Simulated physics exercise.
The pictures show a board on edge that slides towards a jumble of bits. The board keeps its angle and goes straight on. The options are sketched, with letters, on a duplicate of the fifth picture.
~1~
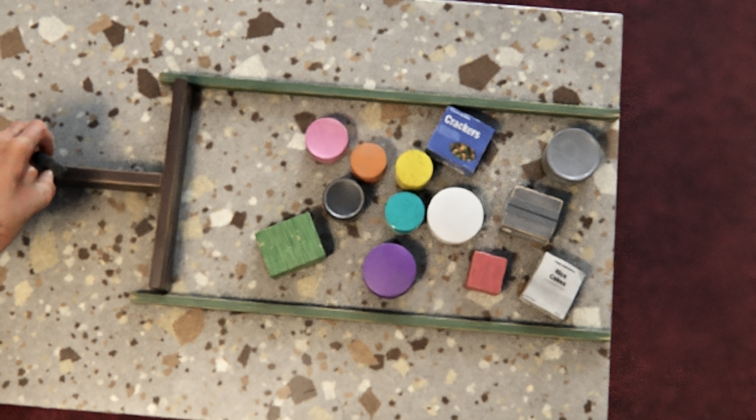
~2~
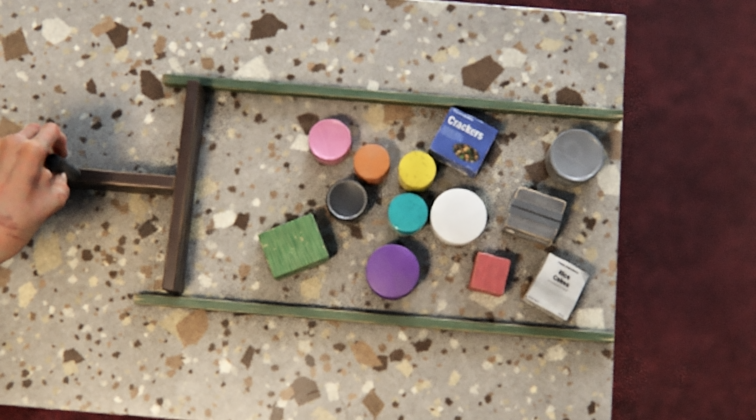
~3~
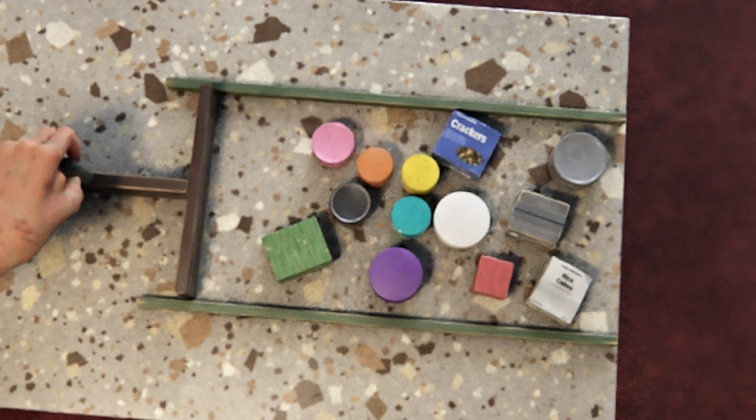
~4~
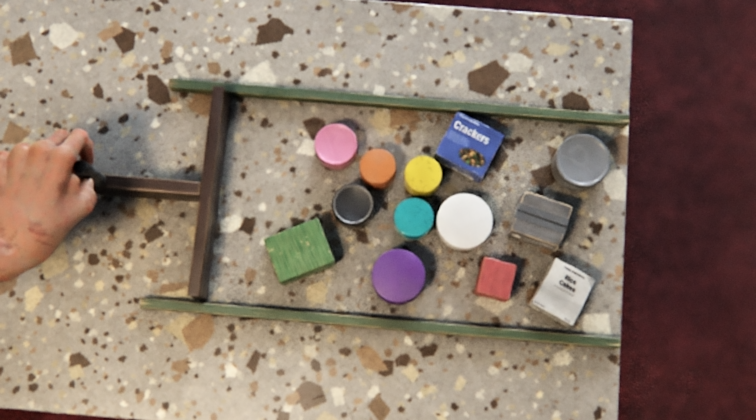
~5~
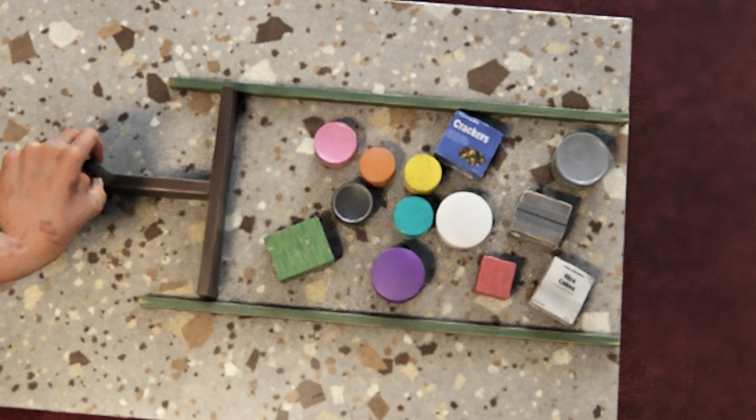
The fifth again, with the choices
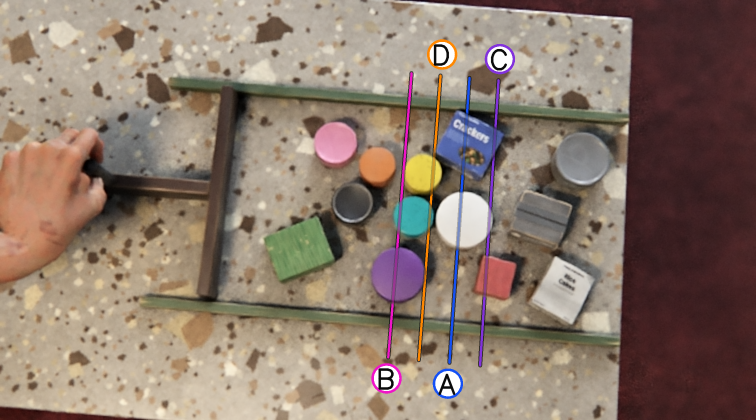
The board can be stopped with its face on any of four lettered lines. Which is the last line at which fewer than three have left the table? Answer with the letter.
It can go as far as C.
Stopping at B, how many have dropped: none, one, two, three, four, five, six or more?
By then, none.
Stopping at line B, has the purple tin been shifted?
Yes.
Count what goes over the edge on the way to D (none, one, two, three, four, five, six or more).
In all, none.
On the copy, A at (460, 216); B at (400, 211); C at (490, 219); D at (430, 214).
On C. First, board (313, 196); green block (345, 268); pink tub (347, 147).
Then, board (412, 204); white packet (583, 295); grey box (573, 217).
Finally, board (488, 211); grey box over the edge; white packet over the edge; two fallen.
By contrast, A is within the limit but short; B is within the limit but short; D is within the limit but short.
